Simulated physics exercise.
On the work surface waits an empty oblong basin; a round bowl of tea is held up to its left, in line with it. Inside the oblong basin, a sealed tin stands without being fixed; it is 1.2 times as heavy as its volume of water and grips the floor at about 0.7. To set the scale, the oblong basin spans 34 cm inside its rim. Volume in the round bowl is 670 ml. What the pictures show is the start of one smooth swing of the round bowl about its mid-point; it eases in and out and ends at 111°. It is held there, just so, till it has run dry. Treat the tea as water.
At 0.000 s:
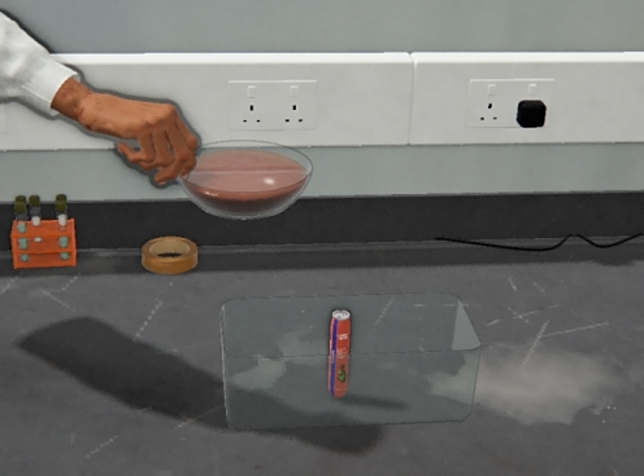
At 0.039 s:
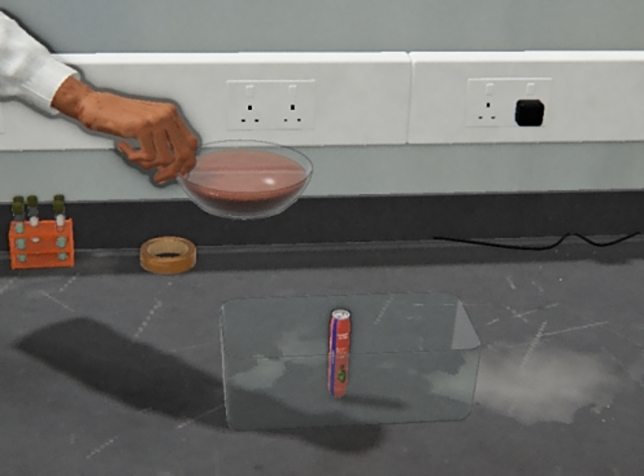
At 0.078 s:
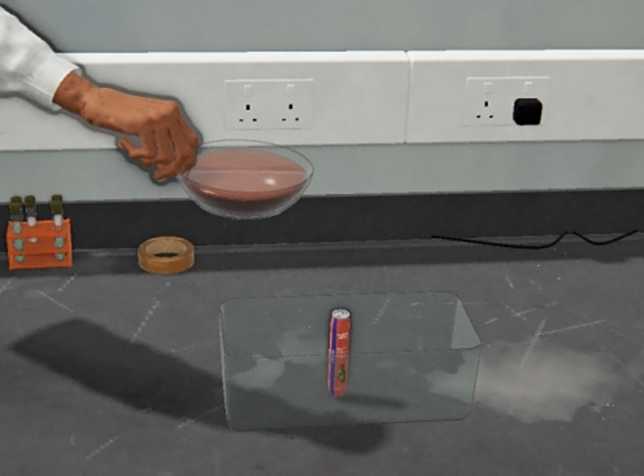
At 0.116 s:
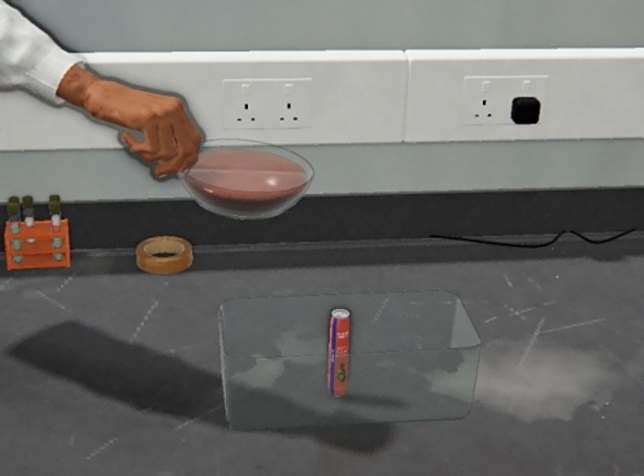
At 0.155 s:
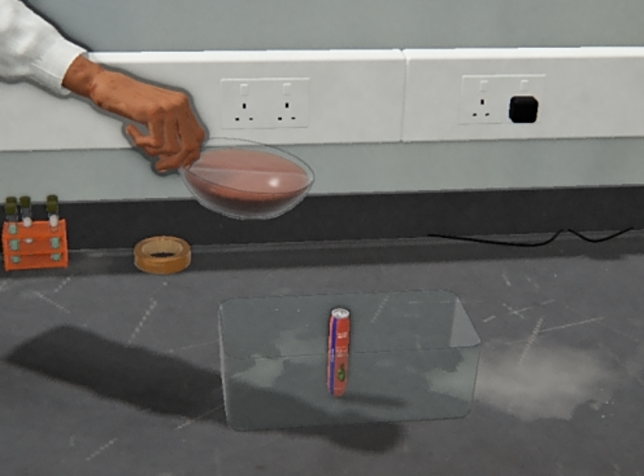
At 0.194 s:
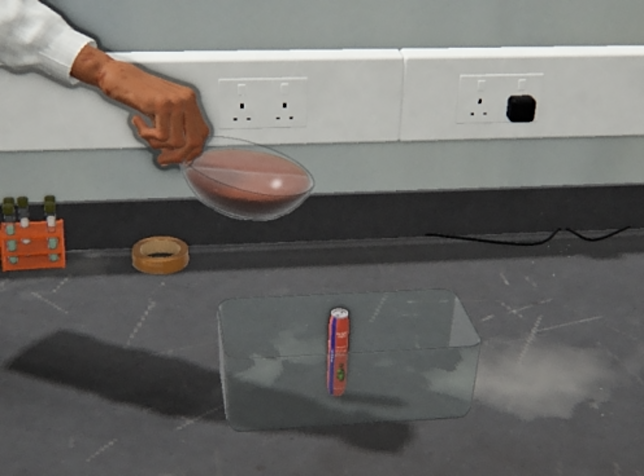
At the start, a hand in a white sleeve holds a clear round bowl of reddish-brown liquid level above a grey work surface, where a red and purple tin stands in a clear oblong basin. The hand then smoothly tilts the bowl slightly, lowering its right side.
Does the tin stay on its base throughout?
Yes, it stays on its base.
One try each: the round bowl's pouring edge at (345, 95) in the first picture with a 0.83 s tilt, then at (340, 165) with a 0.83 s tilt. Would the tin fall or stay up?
The tin overturns the first time and overturns the second time.
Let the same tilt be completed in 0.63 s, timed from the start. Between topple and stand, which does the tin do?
It stays steady, then.
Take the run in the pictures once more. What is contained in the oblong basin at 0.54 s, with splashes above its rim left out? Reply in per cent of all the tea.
About 24%.
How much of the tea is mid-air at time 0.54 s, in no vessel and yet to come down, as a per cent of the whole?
Near 66 per cent at that moment.
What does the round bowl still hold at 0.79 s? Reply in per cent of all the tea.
0 per cent or so.
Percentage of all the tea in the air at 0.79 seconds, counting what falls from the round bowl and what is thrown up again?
Some 4 per cent.
By 0.54 s the tilt is 80° and 11 per cent is still to pour; the tin stands where it began.
By 0.79 s the tilt is 110° and 0 per cent is still to pour; the tin stands where it began.
By 1.05 s the tilt is 111° and 0 per cent is still to pour; the tin stands where it began.
By 1.33 s the tilt is 111° and 0 per cent is still to pour; the tin stands where it began.
At rest the tin stands where it began.
